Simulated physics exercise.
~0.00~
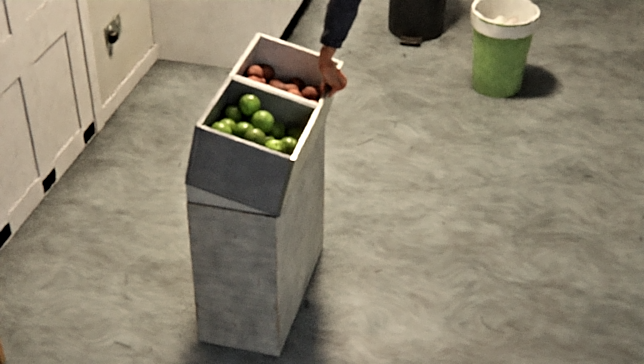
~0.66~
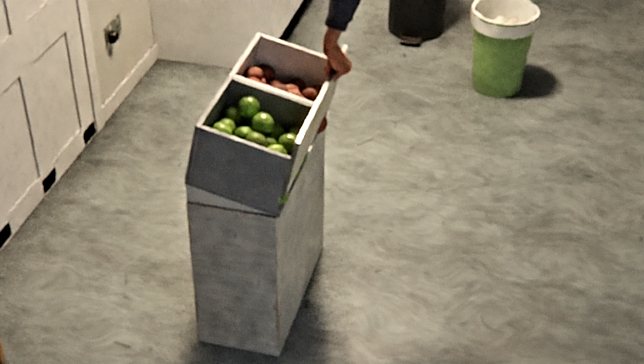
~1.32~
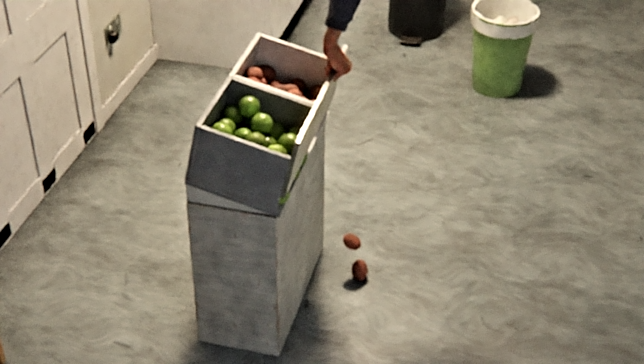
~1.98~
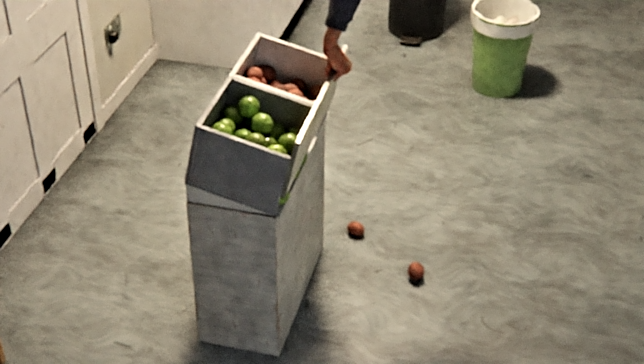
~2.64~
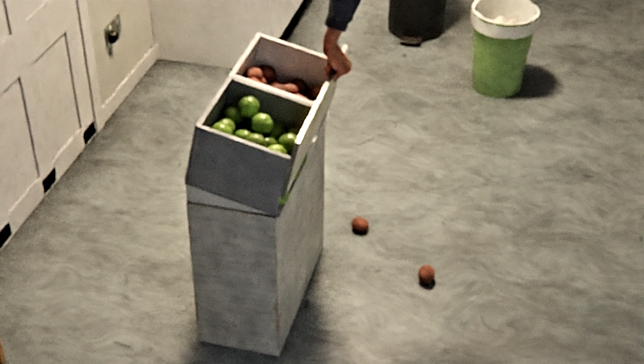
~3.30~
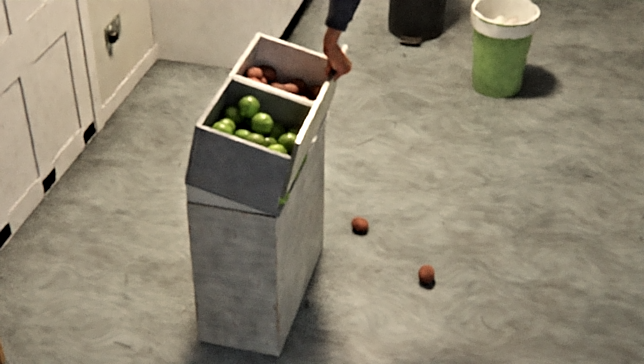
At first, a hand rests at the right edge of a divided bin on a tall grey stand, with small red potatoes in the far compartment and green apples in the near one. The hand lifts the gate on the right side a little and then holds it still. Two of the red potatoes slip out and drop to the grey floor beside the stand. They roll to the right, one travelling farther than the other, and slow down. At the end, both lie still on the floor, while the other potatoes and the green apples stay in the bin.
